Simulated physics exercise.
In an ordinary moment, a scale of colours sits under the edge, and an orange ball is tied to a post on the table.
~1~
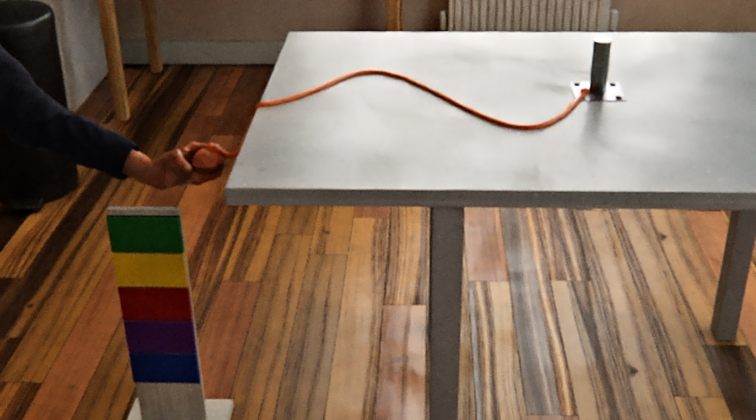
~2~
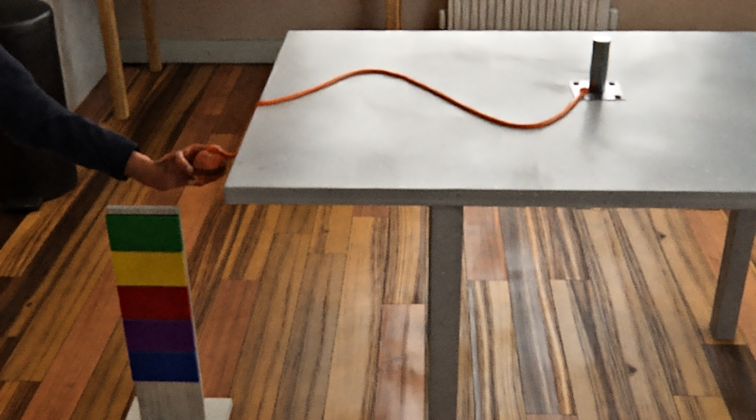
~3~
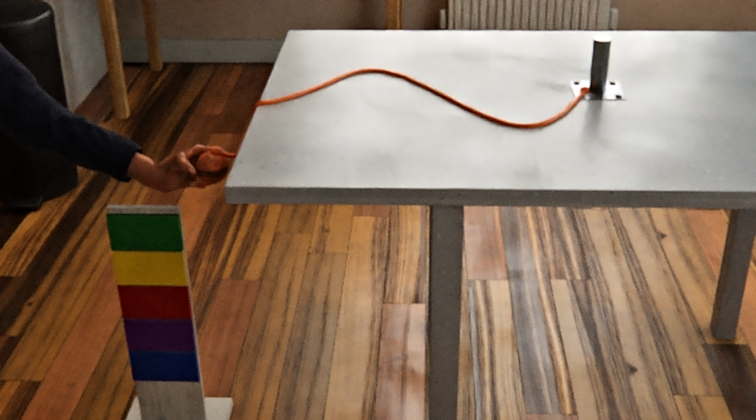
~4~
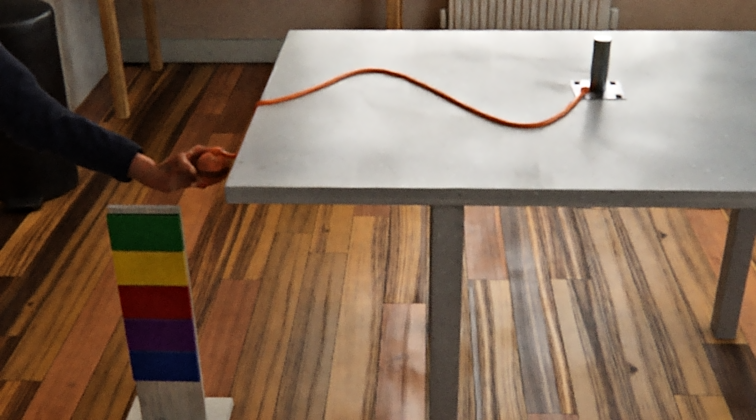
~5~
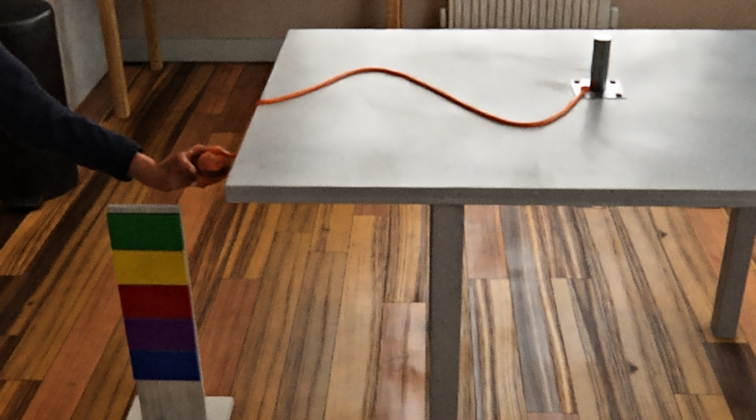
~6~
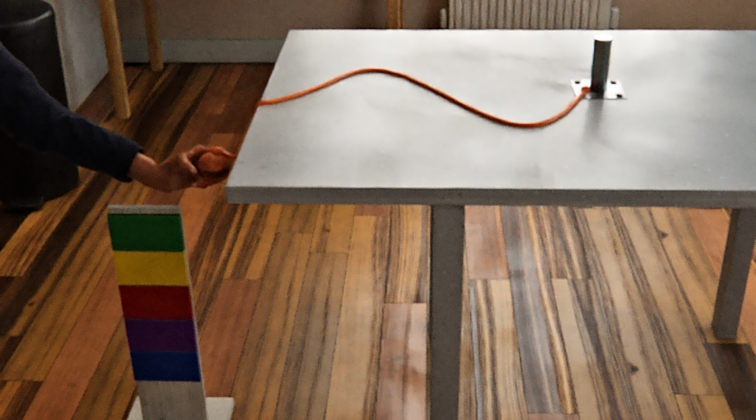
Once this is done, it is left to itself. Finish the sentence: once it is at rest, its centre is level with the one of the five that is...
Purple.
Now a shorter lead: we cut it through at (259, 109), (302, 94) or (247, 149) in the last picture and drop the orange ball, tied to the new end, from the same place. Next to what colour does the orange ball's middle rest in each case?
Try 1 - yellow; try 2 - green; try 3 - red.
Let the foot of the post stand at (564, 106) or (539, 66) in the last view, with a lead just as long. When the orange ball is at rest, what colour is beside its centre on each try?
In turn, blue and then blue.
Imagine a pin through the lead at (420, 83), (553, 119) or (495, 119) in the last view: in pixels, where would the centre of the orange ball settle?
Results: (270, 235); (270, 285); (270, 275).
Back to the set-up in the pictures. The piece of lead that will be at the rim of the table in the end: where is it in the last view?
You'll find it somewhere around (378, 70).
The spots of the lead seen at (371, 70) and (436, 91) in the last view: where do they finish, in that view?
The first lands at (259, 116), while the second lands at (343, 99).
Soon after, ball near (271, 315); level with purple.
After that, ball near (277, 322); level with purple.
In the end, ball near (277, 323); level with purple. The purple one.
